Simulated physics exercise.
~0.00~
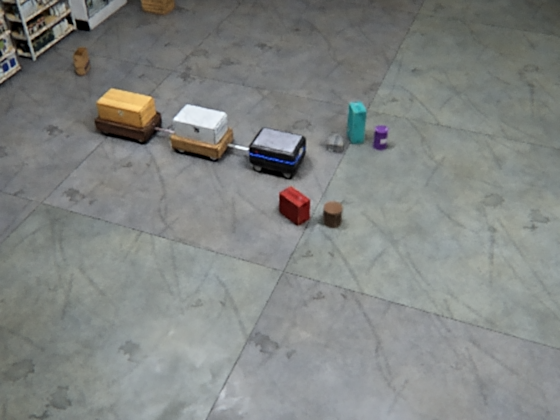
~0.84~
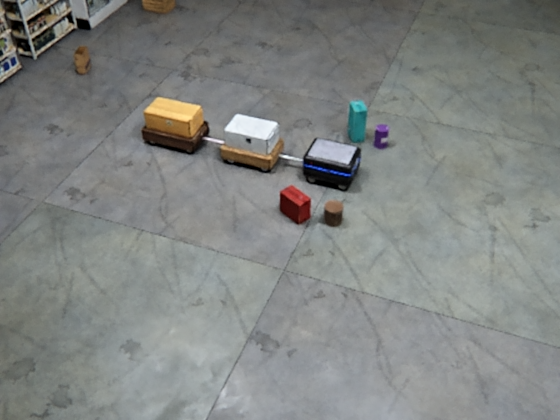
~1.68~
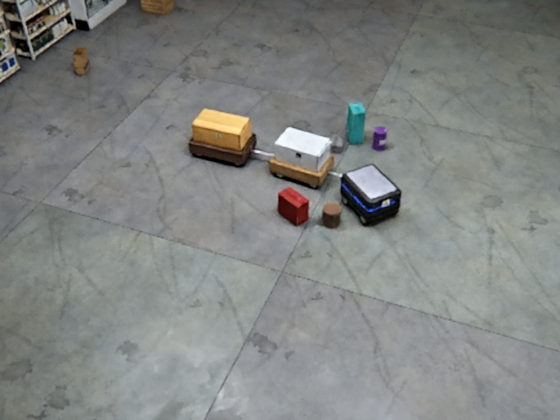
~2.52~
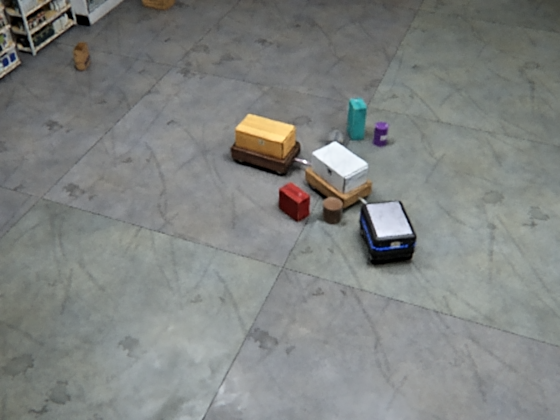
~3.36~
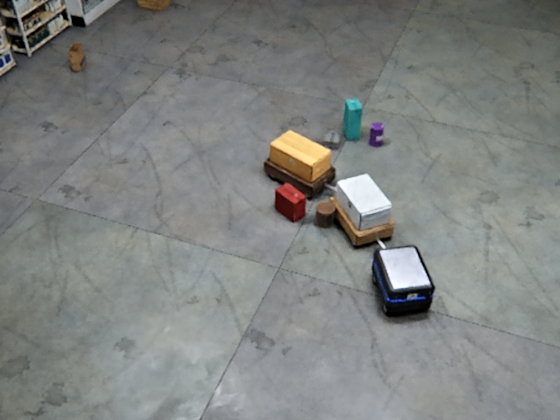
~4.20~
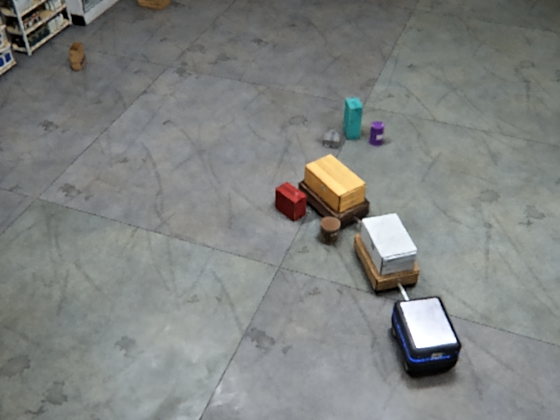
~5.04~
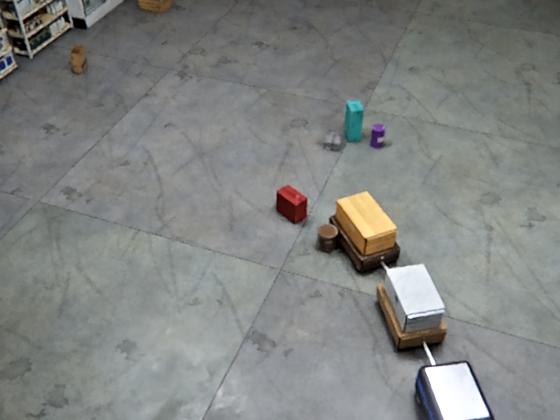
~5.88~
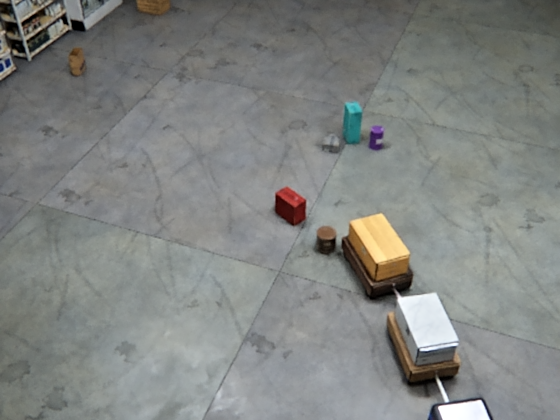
A small tug pulls two carts rightward, curves downward, and the rear cart nudges a brown pail.
